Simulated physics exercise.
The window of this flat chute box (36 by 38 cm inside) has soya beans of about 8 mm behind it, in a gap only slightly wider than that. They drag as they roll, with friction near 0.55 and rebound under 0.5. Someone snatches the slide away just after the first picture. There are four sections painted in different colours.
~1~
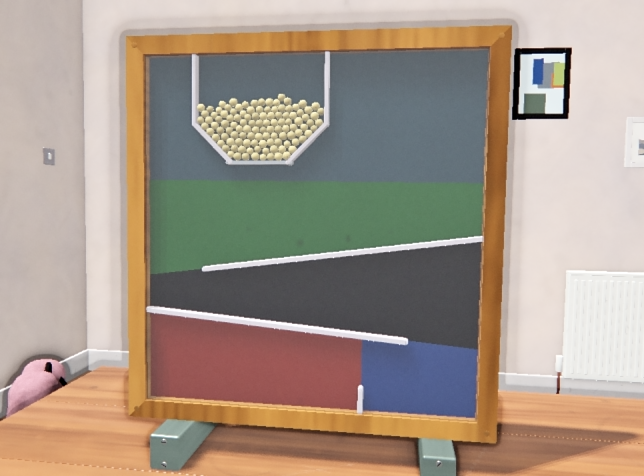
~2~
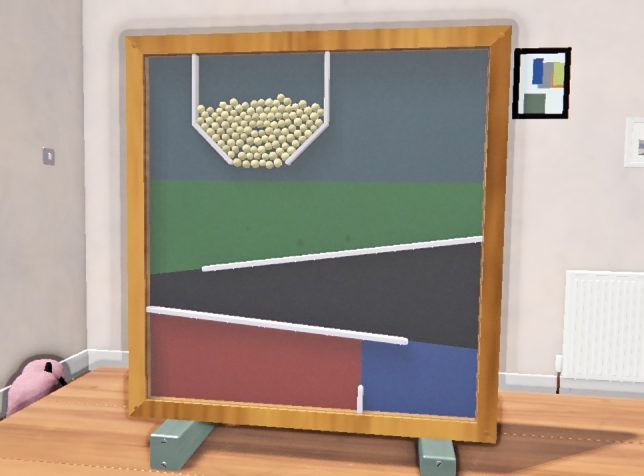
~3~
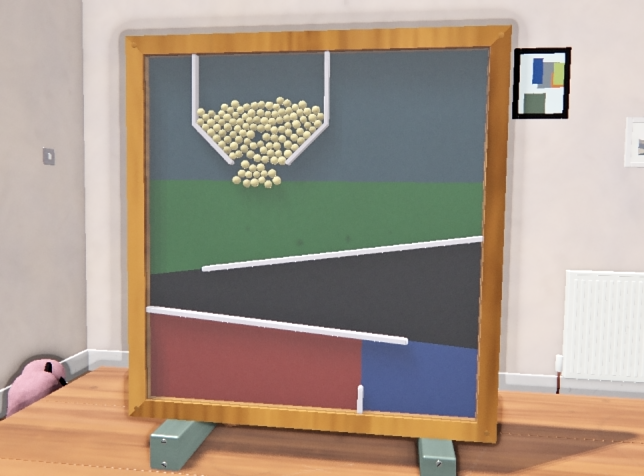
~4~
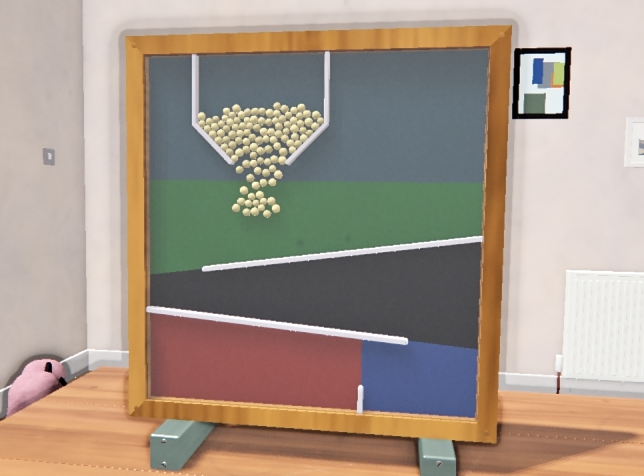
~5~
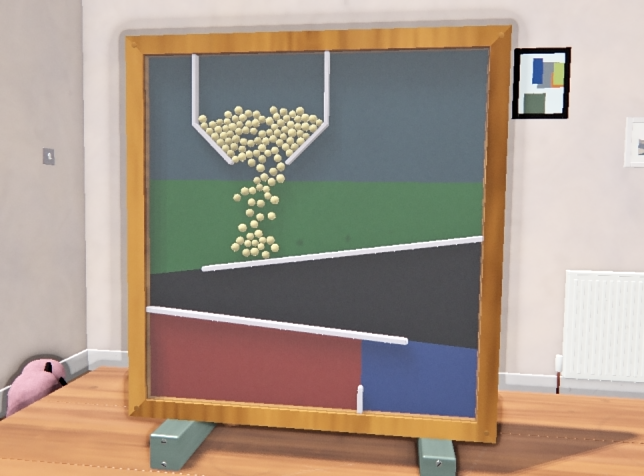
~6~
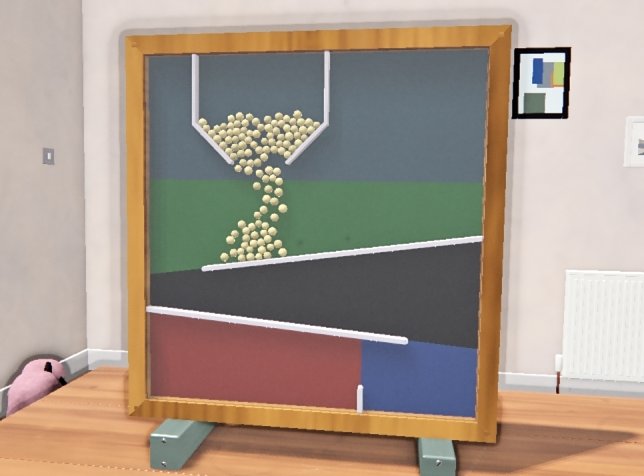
Pale beans pour from the white funnel and pile up on the sloping ledge below.
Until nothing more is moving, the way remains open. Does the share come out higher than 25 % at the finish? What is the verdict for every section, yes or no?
Verdicts - red: No, blue: No, green: Yes, black: Yes.
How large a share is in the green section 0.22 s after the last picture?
I'd say some 85 in a hundred.
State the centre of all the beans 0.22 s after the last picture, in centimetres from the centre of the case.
About 6 cm left and 1 cm below.
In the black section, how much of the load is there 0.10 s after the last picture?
Roughly 0 per cent.
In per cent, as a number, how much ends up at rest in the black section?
Around 45 %.
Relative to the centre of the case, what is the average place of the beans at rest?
The middle sits around 7 cm left of it and 4 cm below it.
Then, 0.10 s later than the last picture, the beans' middle is 5 cm left of and 3 cm above the centre; green 60 %.
Then, 0.22 s later than the last picture, the beans' middle is 6 cm left of and 1 cm below the centre; green 85 %, black 10 %.
Then, 0.45 s later than the last picture, the beans' middle is 8 cm left of and 3 cm below the centre; green 65 %, black 35 %.
At rest 1.6 s after the last picture, red 0 %, blue 0 %, green 55 %, black 45 %.
